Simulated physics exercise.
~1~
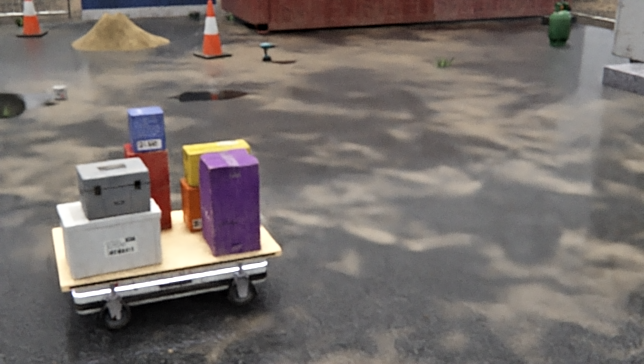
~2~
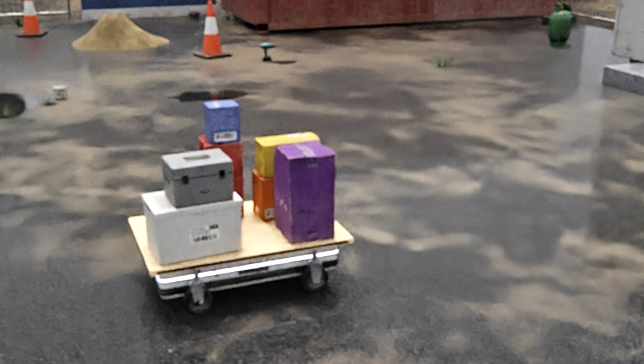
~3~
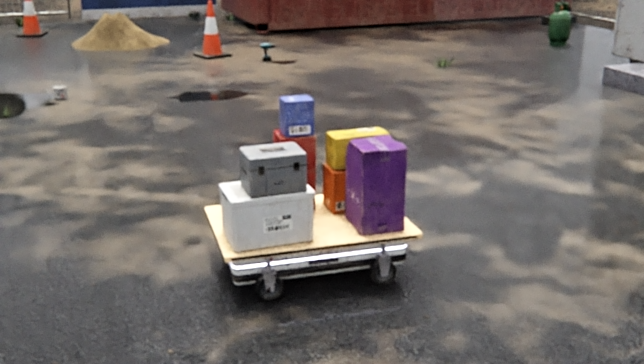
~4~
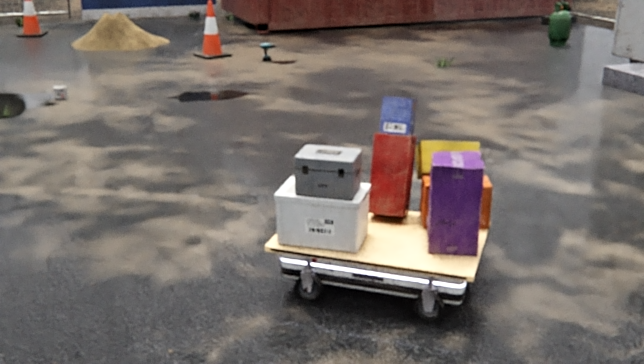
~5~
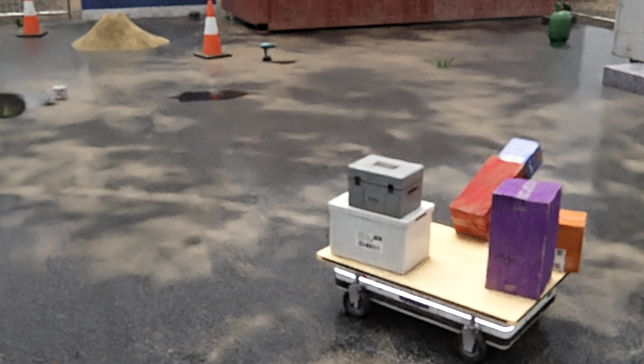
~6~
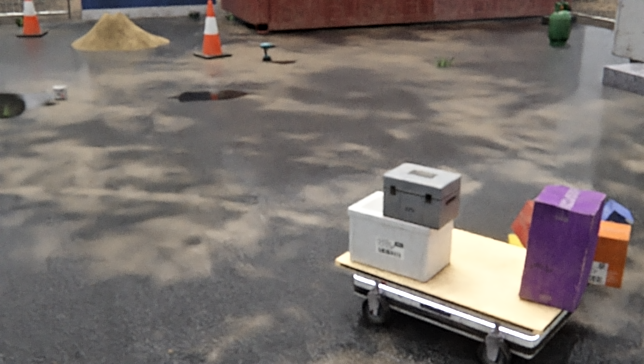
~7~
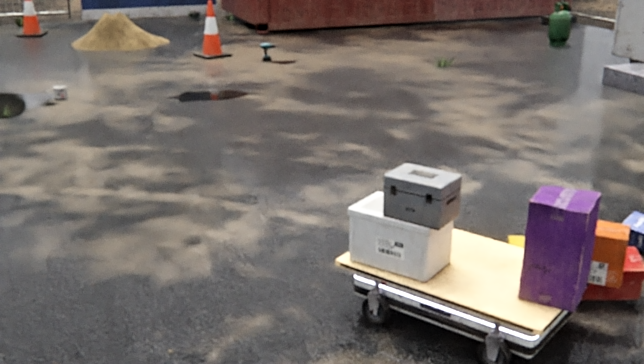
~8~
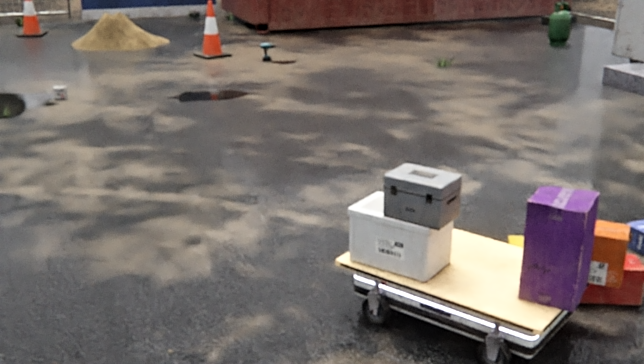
A loaded cart rolling right across wet pavement, turning and stopping as red, blue and yellow boxes topple off its far side.
